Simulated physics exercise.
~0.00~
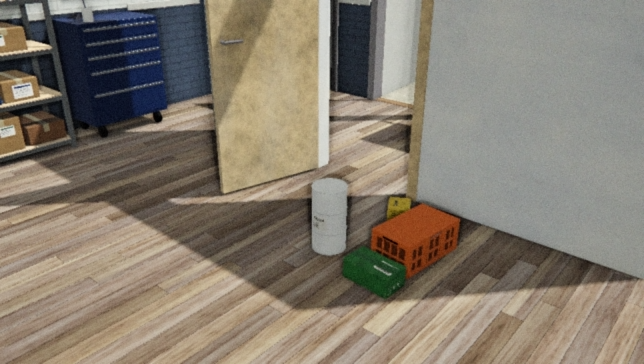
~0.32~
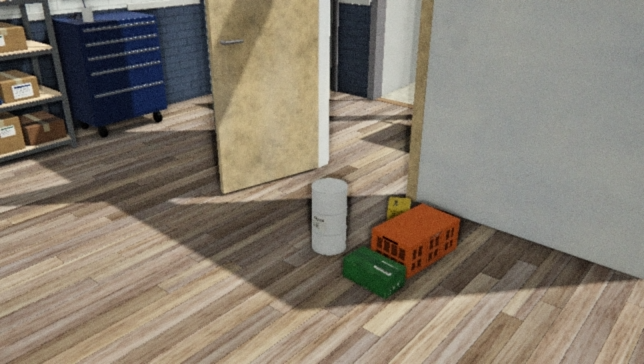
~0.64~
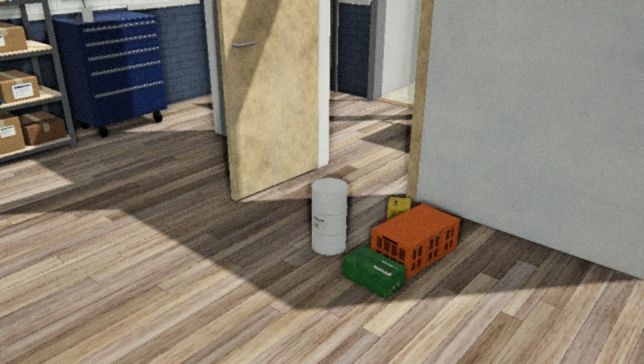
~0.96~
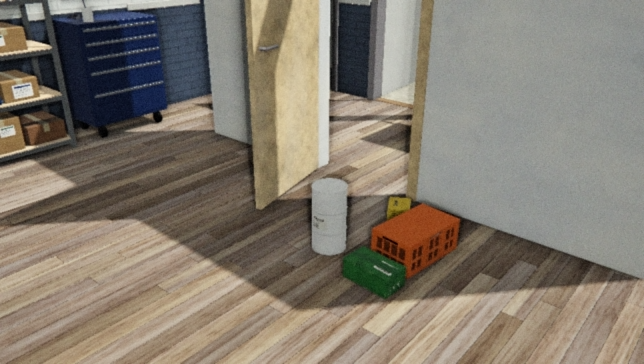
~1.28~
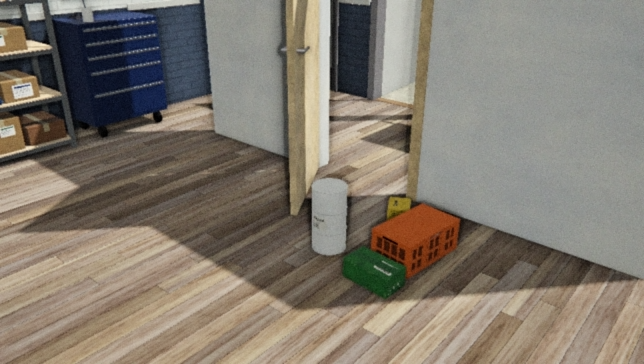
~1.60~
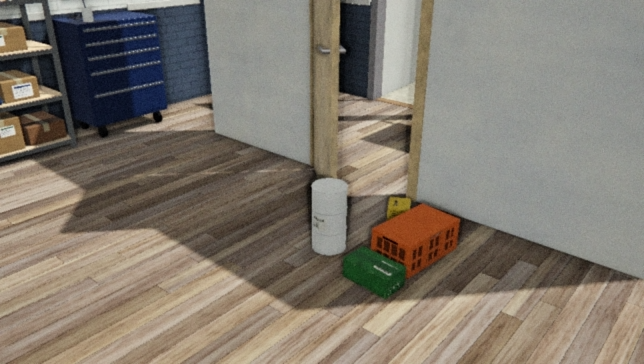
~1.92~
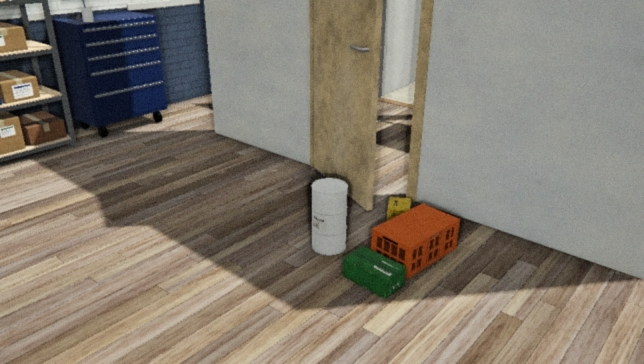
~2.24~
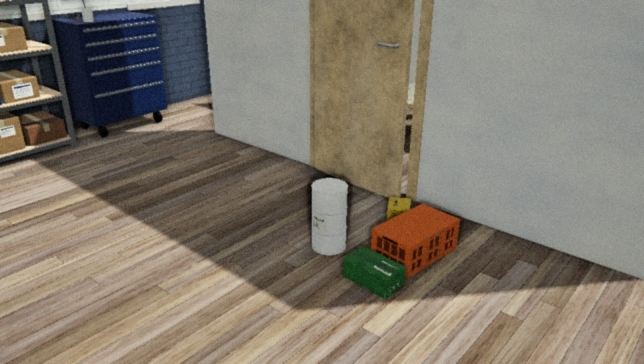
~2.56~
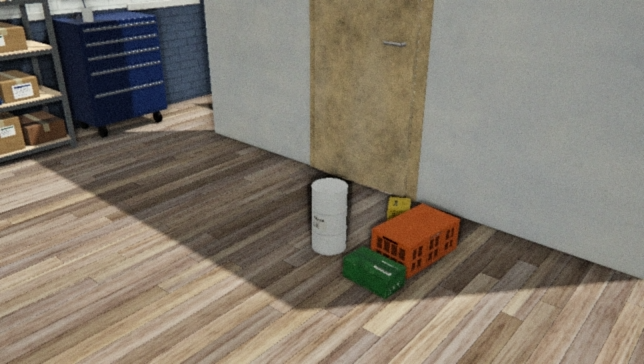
Storage room with a wooden door swinging fully shut behind a white canister, orange crate, green parcel and yellow box, all staying still.
